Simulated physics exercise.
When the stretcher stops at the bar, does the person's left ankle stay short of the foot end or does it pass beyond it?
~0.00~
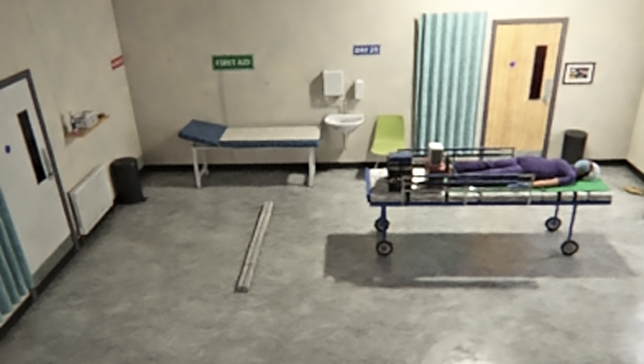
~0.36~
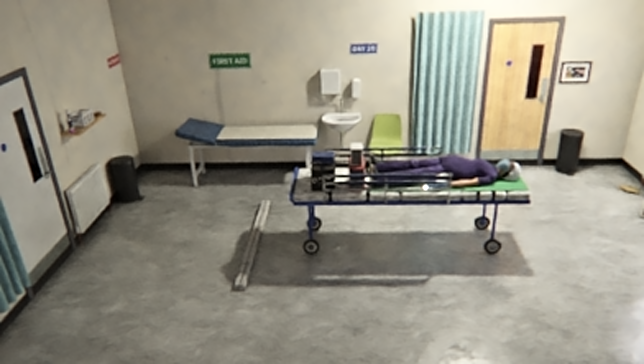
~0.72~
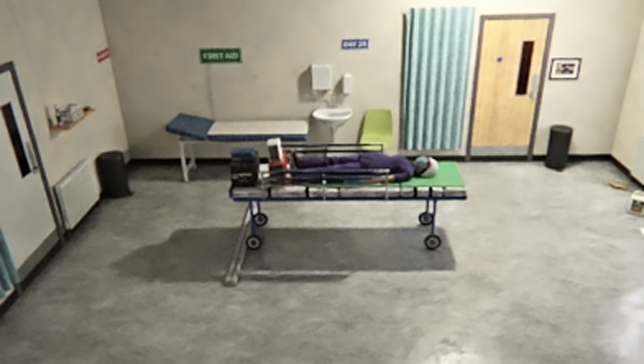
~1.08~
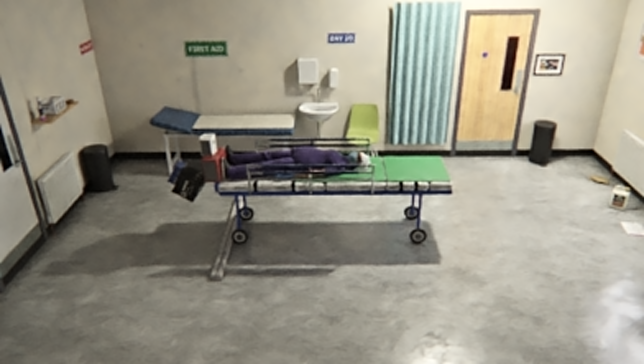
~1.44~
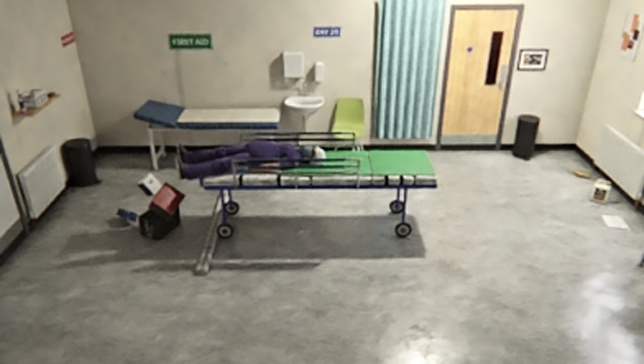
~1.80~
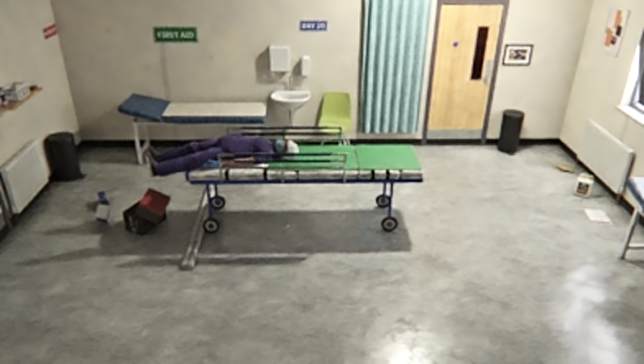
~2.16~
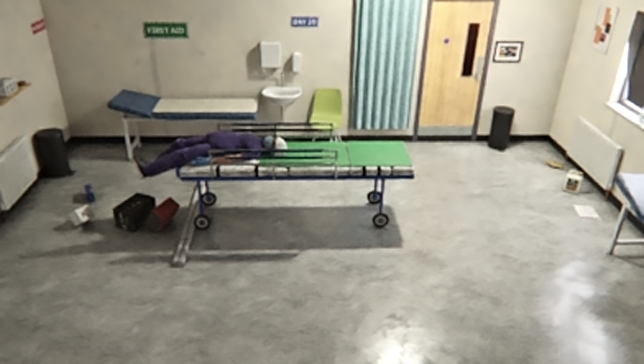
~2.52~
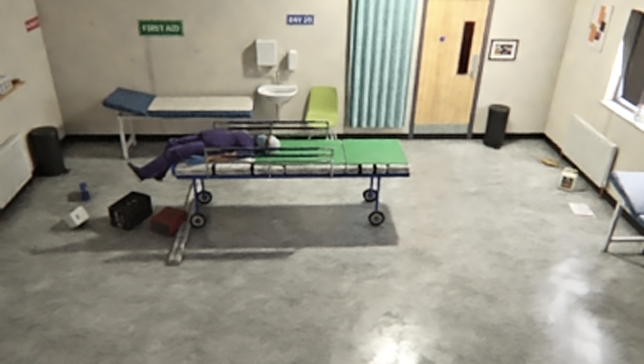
The left ankle passes beyond the foot end. The person slides left after the stretcher stops, and the lower legs finish sticking out over the edge.
A pale first-aid room with a grey floor is seen from slightly above, with a blue couch, sink, lime chair, teal curtain and wooden door along the back. A person in purple lies on a green-topped wheeled stretcher, head to the right, with a white item, a red one, a black bag and a small blue box near the feet. The stretcher rolls left and stops at a low grey bar as the view pans slightly right. The person and the items keep sliding left, and the items tumble off the foot end. They settle scattered on the floor, while the person stays on the stretcher, lower legs jutting past its end.
